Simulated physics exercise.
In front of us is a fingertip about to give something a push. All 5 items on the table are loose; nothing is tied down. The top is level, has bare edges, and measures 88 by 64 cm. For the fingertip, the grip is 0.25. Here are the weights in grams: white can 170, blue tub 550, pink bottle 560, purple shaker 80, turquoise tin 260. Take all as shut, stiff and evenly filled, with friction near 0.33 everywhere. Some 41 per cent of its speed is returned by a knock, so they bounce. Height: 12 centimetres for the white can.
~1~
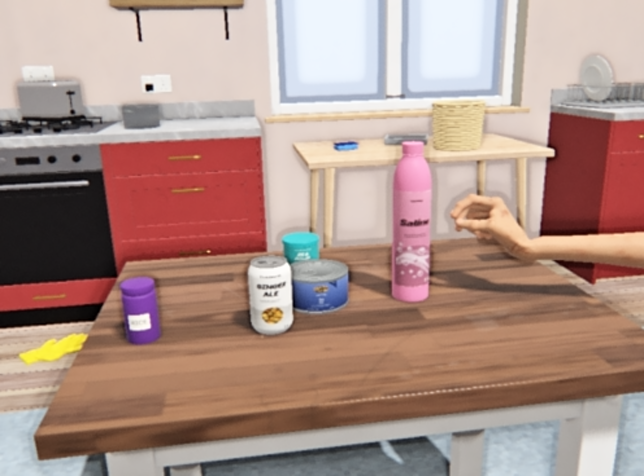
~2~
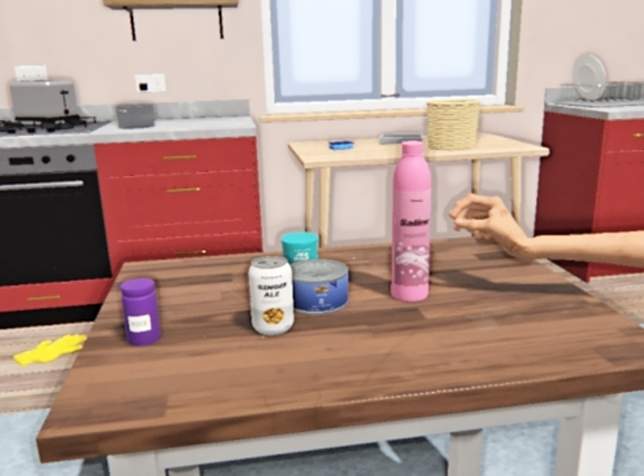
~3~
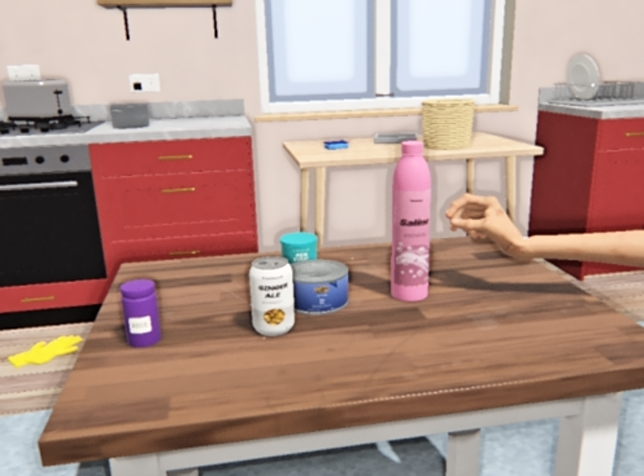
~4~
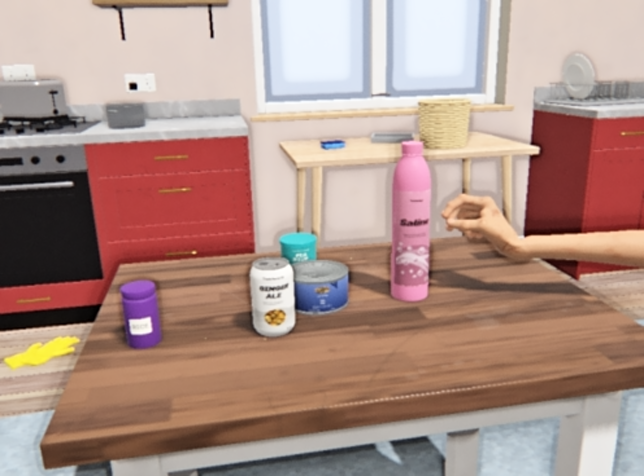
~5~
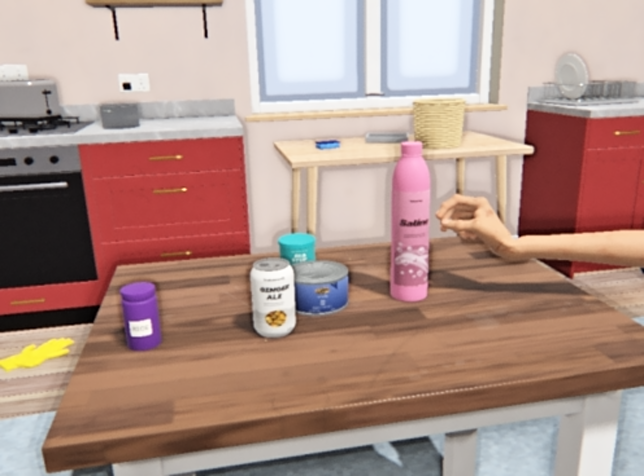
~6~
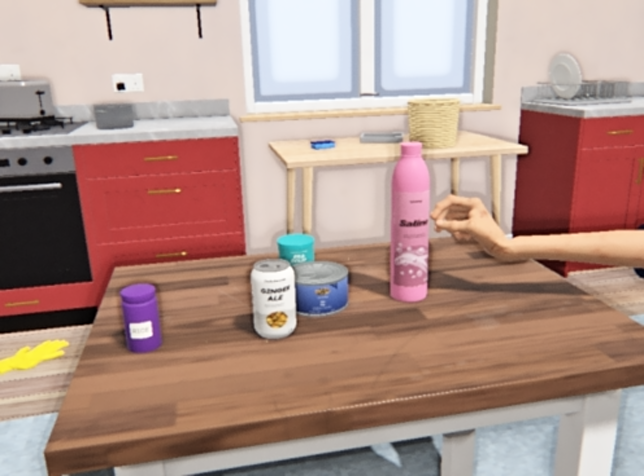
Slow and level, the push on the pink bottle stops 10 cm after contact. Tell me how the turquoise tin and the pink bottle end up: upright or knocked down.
Turquoise tin - upright; pink bottle - knocked down.
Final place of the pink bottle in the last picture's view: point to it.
Roughly (323, 261).
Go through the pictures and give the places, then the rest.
Finger moved 0 cm; pink bottle (411, 222); turquoise tin (301, 256), in the first frame.
Finger moved 0 cm; pink bottle (411, 222); purple shaker (141, 312), in the second frame.
Finger moved 1 cm; pink bottle (411, 222); blue tub (317, 286), in the third frame.
Finger moved 1 cm; pink bottle (411, 222); white can (273, 297), in the fourth frame.
Finger moved 2 cm; pink bottle (410, 222); purple shaker (141, 316), in the fifth frame.
Finger moved 3 cm; pink bottle (410, 223); turquoise tin (296, 258), in the sixth frame.
Then, 0.60 s past the last view, finger moved 11 cm; pink bottle at 29° to upright near (370, 227).
Then, 0.80 s past the last view, finger moved 13 cm; pink bottle on its side near (331, 252).
Finally, on their side or leaning hard on the table, pink bottle; the other 4 still in place (within 5 cm). Final places as that camera would see them, turquoise tin near (296, 257), pink bottle near (323, 261).
